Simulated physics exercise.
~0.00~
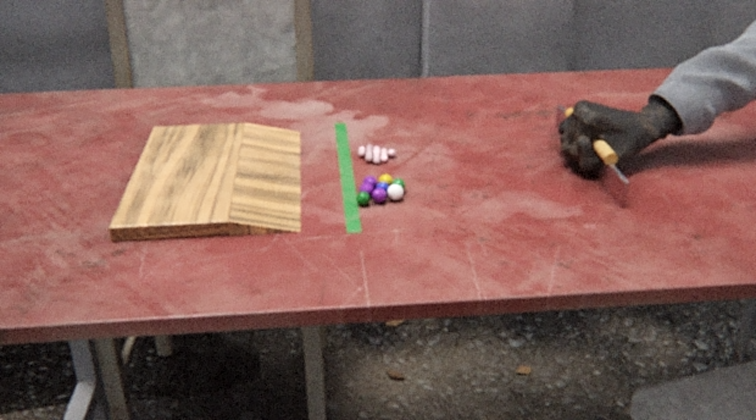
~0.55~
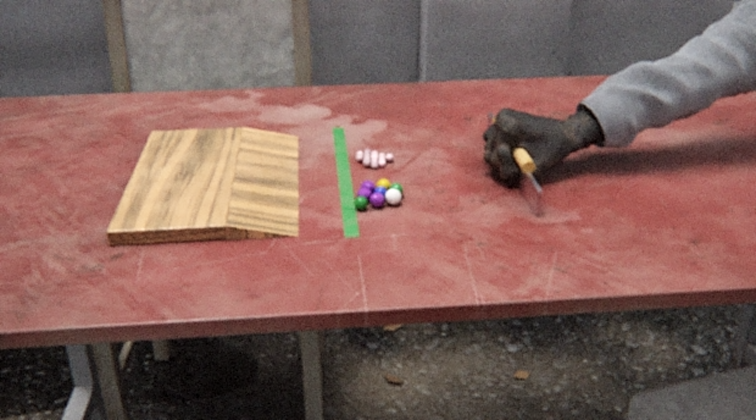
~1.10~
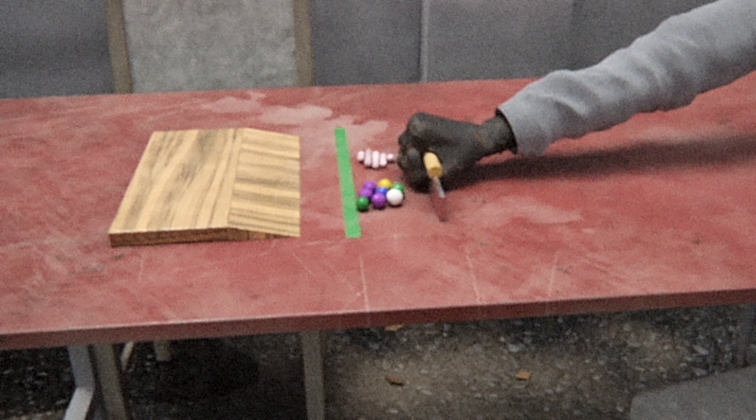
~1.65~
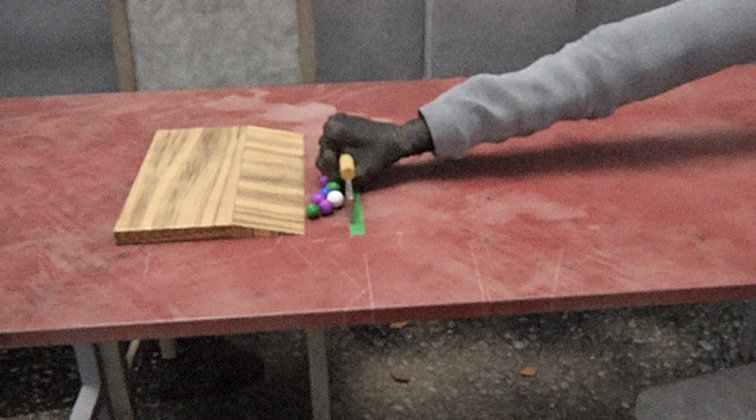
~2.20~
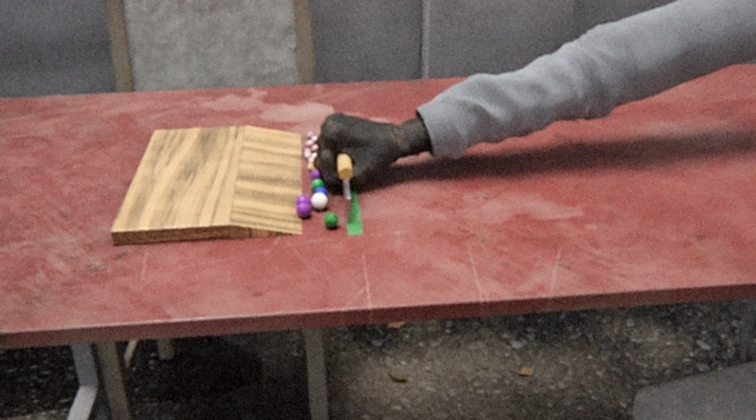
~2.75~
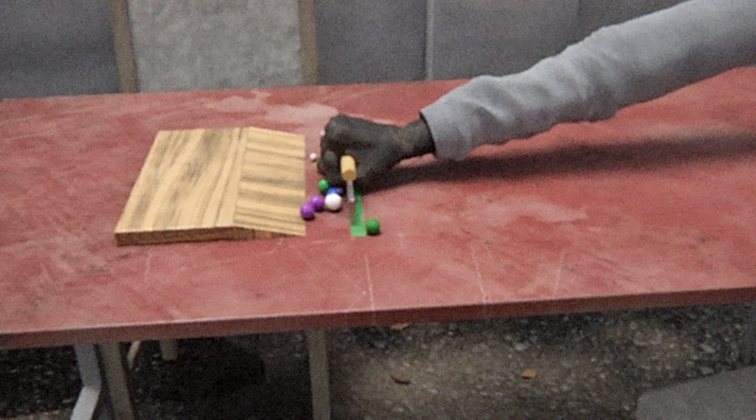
On a worn red table, a dark-gloved hand swept a scraper left, pushing colored balls and small pinkish pieces toward a wooden ramp, and stopped at the green tape; the pieces reached the ramp's edge, then drifted back, ending short of it.
